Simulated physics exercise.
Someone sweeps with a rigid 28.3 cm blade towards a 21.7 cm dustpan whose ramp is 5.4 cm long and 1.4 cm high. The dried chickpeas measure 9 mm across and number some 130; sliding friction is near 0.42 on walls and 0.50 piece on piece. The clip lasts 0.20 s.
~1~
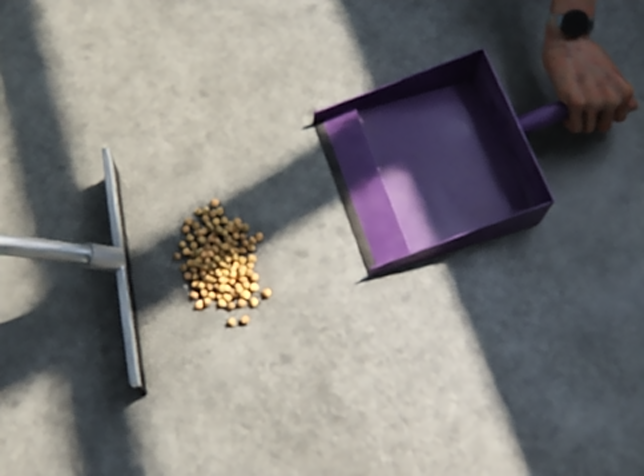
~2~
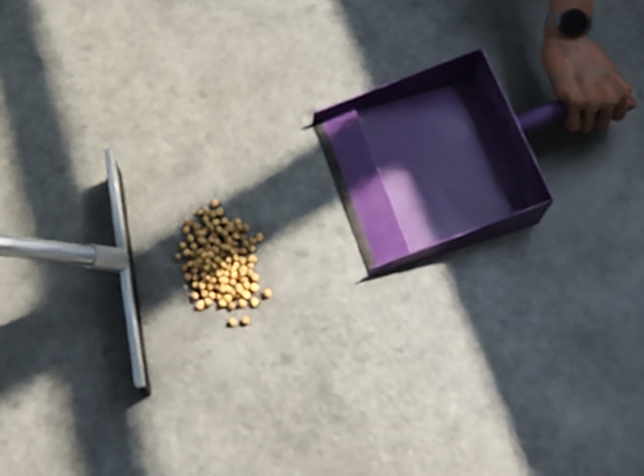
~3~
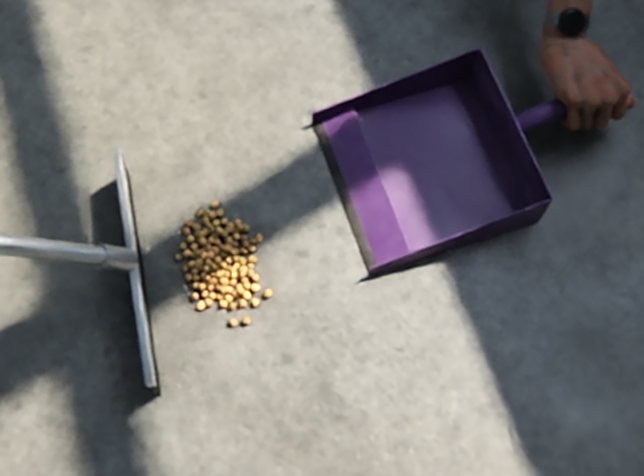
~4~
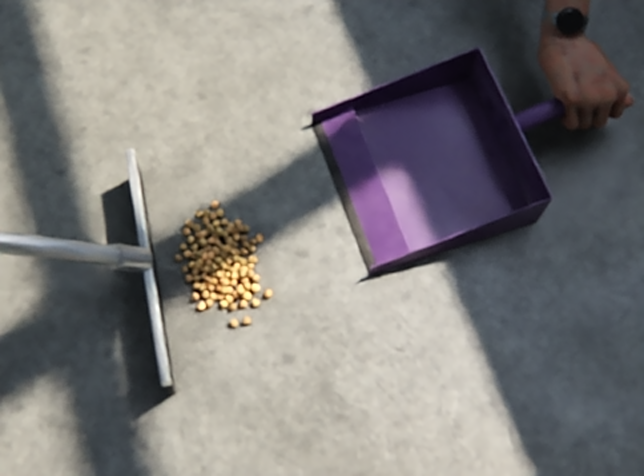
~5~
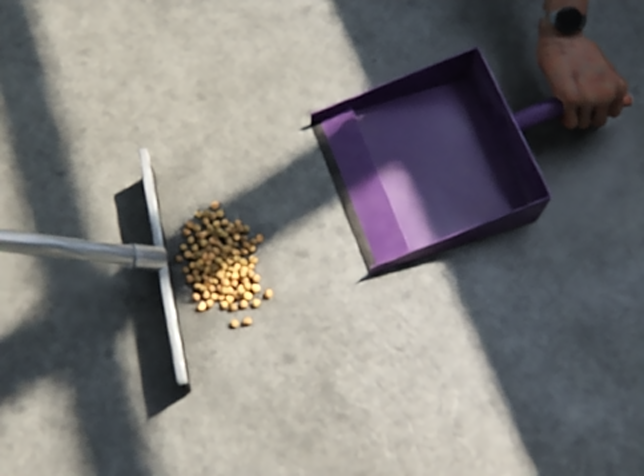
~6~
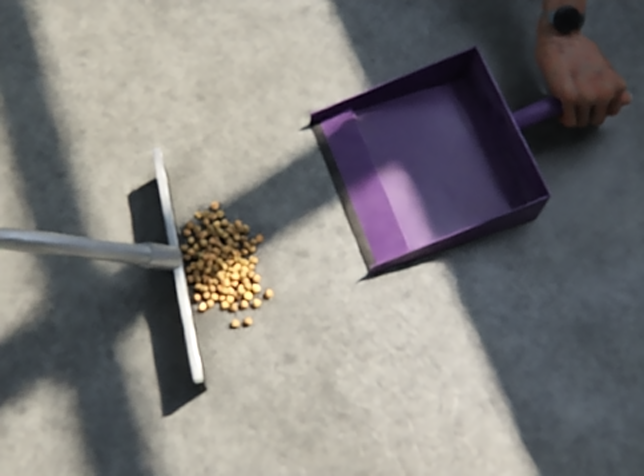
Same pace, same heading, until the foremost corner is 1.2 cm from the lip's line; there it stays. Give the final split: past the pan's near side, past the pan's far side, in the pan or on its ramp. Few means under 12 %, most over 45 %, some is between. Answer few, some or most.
Past the pan's near side: Some; past the pan's far side: Few; in the pan or on its ramp: Some.
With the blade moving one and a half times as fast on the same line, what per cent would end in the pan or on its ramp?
It would be near 30 per cent.
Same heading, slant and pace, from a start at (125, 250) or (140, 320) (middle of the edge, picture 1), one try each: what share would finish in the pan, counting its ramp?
Some 25 and 35 per cent.
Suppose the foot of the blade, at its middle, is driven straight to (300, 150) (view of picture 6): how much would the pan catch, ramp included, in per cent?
About 10 per cent.
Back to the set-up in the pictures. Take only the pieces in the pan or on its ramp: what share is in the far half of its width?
Roughly 20 per cent.
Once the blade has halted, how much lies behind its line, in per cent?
About 0 per cent.
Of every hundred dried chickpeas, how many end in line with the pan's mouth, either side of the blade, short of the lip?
Some 45 per cent.
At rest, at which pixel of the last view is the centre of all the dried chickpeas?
At about (355, 237).
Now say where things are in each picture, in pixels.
The first frame shows blade from (135, 382) to (108, 155), moved 0.0 cm, 0 of the pieces shifted so far; middle of the pieces at (222, 262); pan at (438, 168).
The second frame shows blade from (140, 382) to (110, 156), moved 0.3 cm, 0 of the pieces shifted so far; middle of the pieces at (222, 263).
The third frame shows blade from (151, 382) to (119, 157), moved 1.3 cm, 0 of the pieces shifted so far; middle of the pieces at (223, 263).
The fourth frame shows blade from (166, 381) to (131, 157), moved 2.8 cm, 0 of the pieces shifted so far; middle of the pieces at (223, 264).
The fifth frame shows blade from (182, 380) to (145, 156), moved 4.4 cm, 0 of the pieces shifted so far; middle of the pieces at (224, 264).
The sixth frame shows blade from (198, 378) to (158, 156), moved 6.0 cm, 2 of the pieces shifted so far; middle of the pieces at (224, 265); pan at (435, 166).
Then, 0.24 s after the last picture, middle of the blade 12 cm from the lip; 0 % over the lip, far side 0 %, near side 10 %.
Then, 0.40 s after the last picture, middle of the blade 6 cm from the lip; 0 % over the lip, far side 0 %, near side 15 %.
Then, 0.68 s after the last picture, middle of the blade 3 cm from the lip; 30 % over the lip, far side 0 %, near side 20 %.
In the end, near side 20 %, far side 0 %, pan 30 %, in front of the lip or behind the blade 45 %.
